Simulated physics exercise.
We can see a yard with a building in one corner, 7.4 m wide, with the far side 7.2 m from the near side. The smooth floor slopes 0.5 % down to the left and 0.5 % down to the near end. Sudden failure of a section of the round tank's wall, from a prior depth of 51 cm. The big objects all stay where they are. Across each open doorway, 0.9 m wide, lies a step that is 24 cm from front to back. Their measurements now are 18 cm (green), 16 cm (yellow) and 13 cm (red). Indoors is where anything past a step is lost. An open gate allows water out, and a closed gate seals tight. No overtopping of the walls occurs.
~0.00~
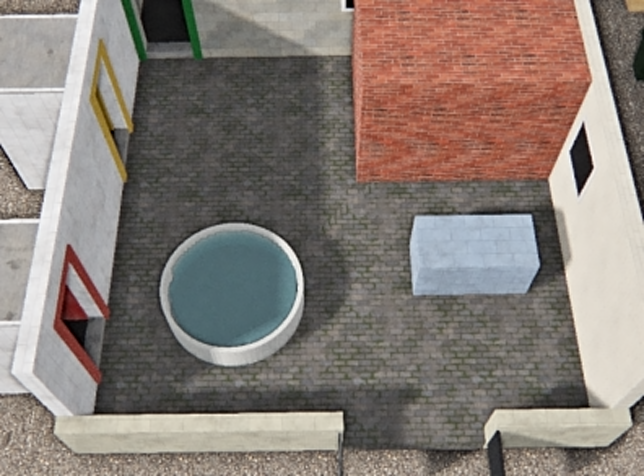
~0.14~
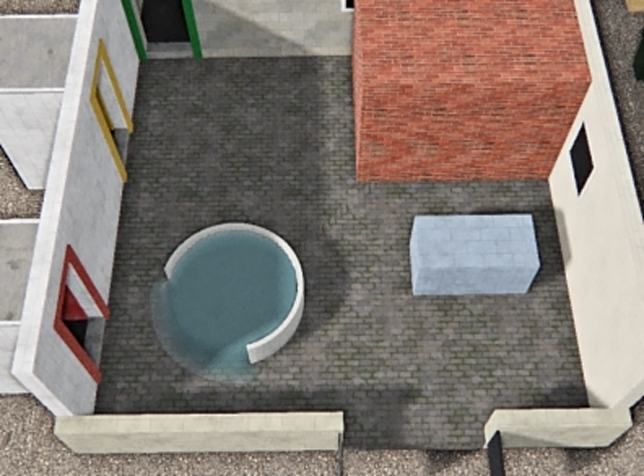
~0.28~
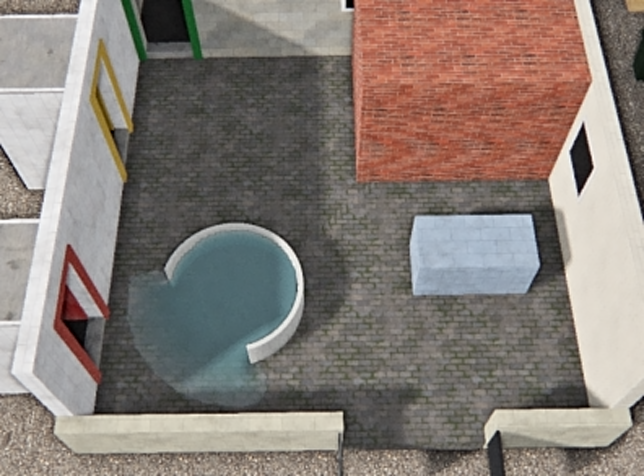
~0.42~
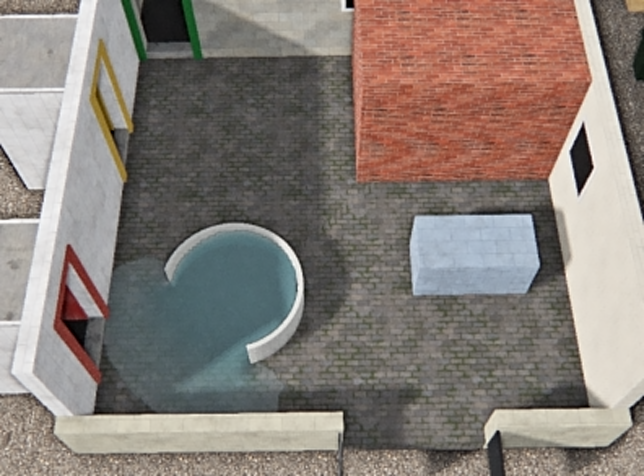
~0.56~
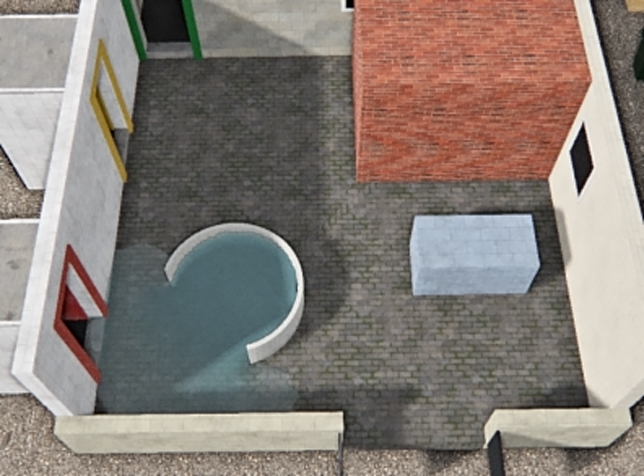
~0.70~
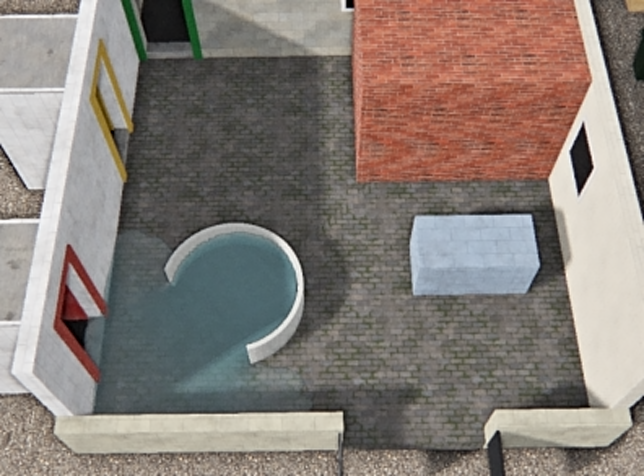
In the video, a round tank of water stands in a paved yard beside a pale block and brick structure; its near-left wall section disappears, and water spreads across the floor to the left wall, red doorway and near wall.
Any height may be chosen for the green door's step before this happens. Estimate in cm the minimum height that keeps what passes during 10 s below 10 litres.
I would say 8.5 cm.
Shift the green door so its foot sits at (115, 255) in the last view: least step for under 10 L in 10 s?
Minimum: About 8.5 cm.
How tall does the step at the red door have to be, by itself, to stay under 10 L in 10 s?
For the red door, about 29 cm.
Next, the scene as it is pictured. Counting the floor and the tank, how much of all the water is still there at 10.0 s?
Around 86 percent is still there.
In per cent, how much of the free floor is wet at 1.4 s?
Wet: Close to 15 %.
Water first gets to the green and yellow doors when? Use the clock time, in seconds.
Green: 4.0 s, yellow: 1.6 s.
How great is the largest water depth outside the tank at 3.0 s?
22 cm.
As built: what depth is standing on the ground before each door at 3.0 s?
Depth at green 0 cm, at yellow 2 cm, at red 21 cm.
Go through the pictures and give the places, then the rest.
The first picture shows the round tank at (232, 287) is whole and still, 51 cm deep; the green door at (162, 20) is dry.
In the second picture, the gap is at (185, 340), the front 0.3 m out at (155, 288); the back of the round tank holds 51 cm.
In the third picture, water pours out at (186, 341) and has run 0.6 m, to (244, 402); about 8 cm deep outside, 51 cm at the back.
In the fourth picture, the gap is at (186, 341), the front 1.1 m out at a hidden place; the back of the round tank holds 51 cm.
In the fifth picture, the front is at (98, 389), 1.5 m from the gap at (186, 341); 4.6 m2 of floor is wet, 50 cm left at the back.
In the sixth picture, water pours out at (186, 342) and has run 1.9 m, to a hidden place; about 7 cm deep outside, 41 cm at the back; 4.0 m in a straight line remain to the green door at (162, 20).
After 1.4 s water covers 15 % of the floor, deepest (50 cm) near (92, 432); it has not reached the green door.
After 3.0 s water covers 40 % of the floor, deepest (22 cm) near (105, 330); it has not reached the green door.
After 10.0 s water covers 90 % of the floor, deepest (10 cm) near (202, 430); 3 cm at the green door, 0 litres in over its 18 cm step.
At the green door as built, the water arrived by 4.2 s and peaked near 15 cm at 5.2 s.
With a step of 7.5 cm, 15 litres would have come in within the 10 s; with 10.5 cm, 4 litres. So under 10 litres takes about 8.5 cm.
